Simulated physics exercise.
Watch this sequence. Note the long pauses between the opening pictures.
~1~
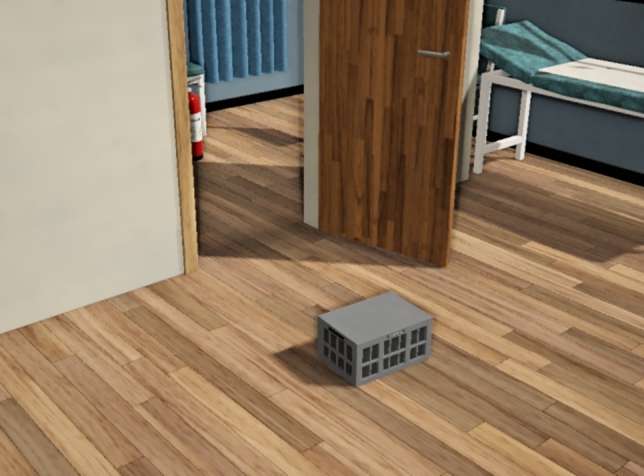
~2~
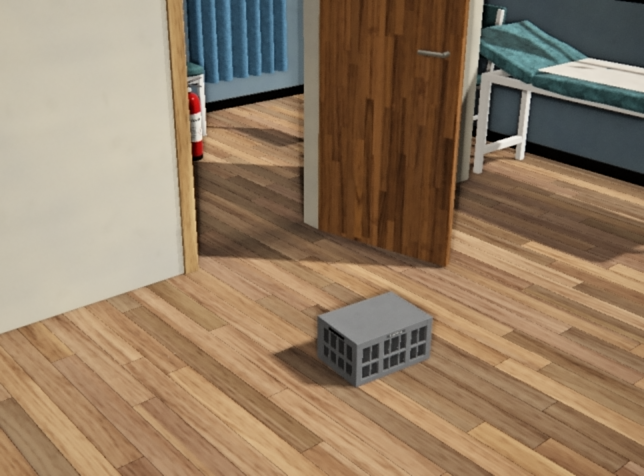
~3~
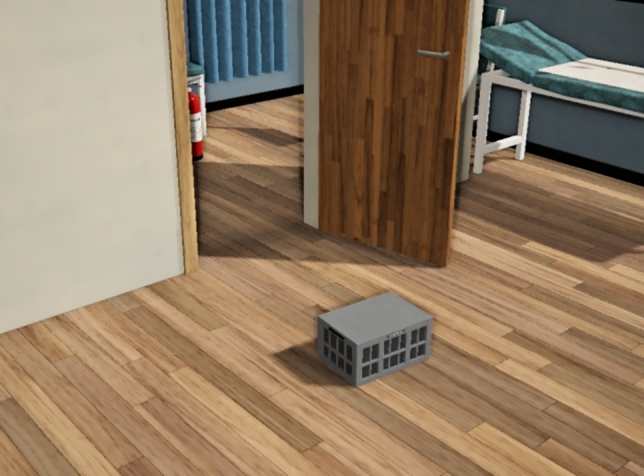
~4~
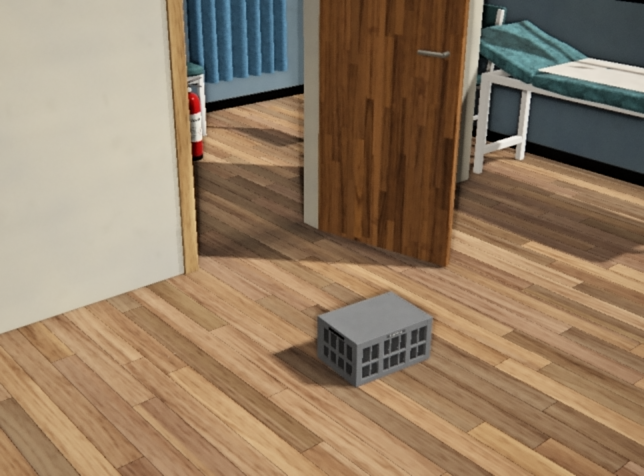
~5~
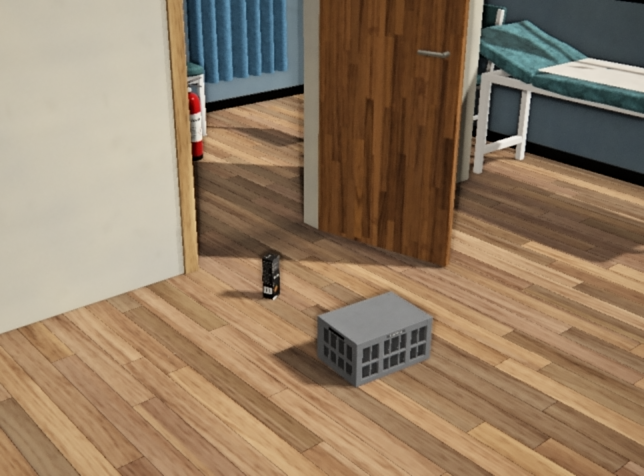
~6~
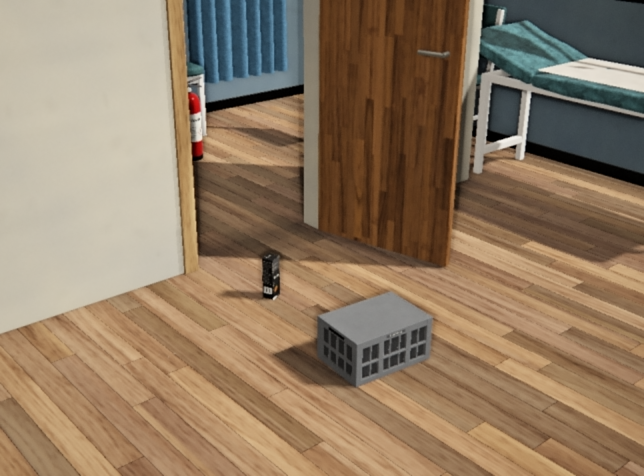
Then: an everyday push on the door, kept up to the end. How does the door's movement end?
What happens is the door goes right up to the frame.
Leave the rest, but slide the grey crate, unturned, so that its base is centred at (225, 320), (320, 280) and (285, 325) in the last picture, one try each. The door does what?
First, it closes; second, it jams; third, it closes.
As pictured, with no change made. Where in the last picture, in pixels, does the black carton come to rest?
The object ends up somewhere near (234, 274).
Then, 0.60 s past the last view, open by 84°.
Then, 1.10 s past the last view, open by 48°.
Then, 1.40 s past the last view, open by 25°; black carton displaced well along near (246, 276).
Then, 1.60 s past the last view, open by 10°; black carton displaced well along near (234, 274).
Finally, open by 0°; moved from the start, black carton; grey crate still in place. Final places as the last picture's camera would see them, black carton near (234, 274).
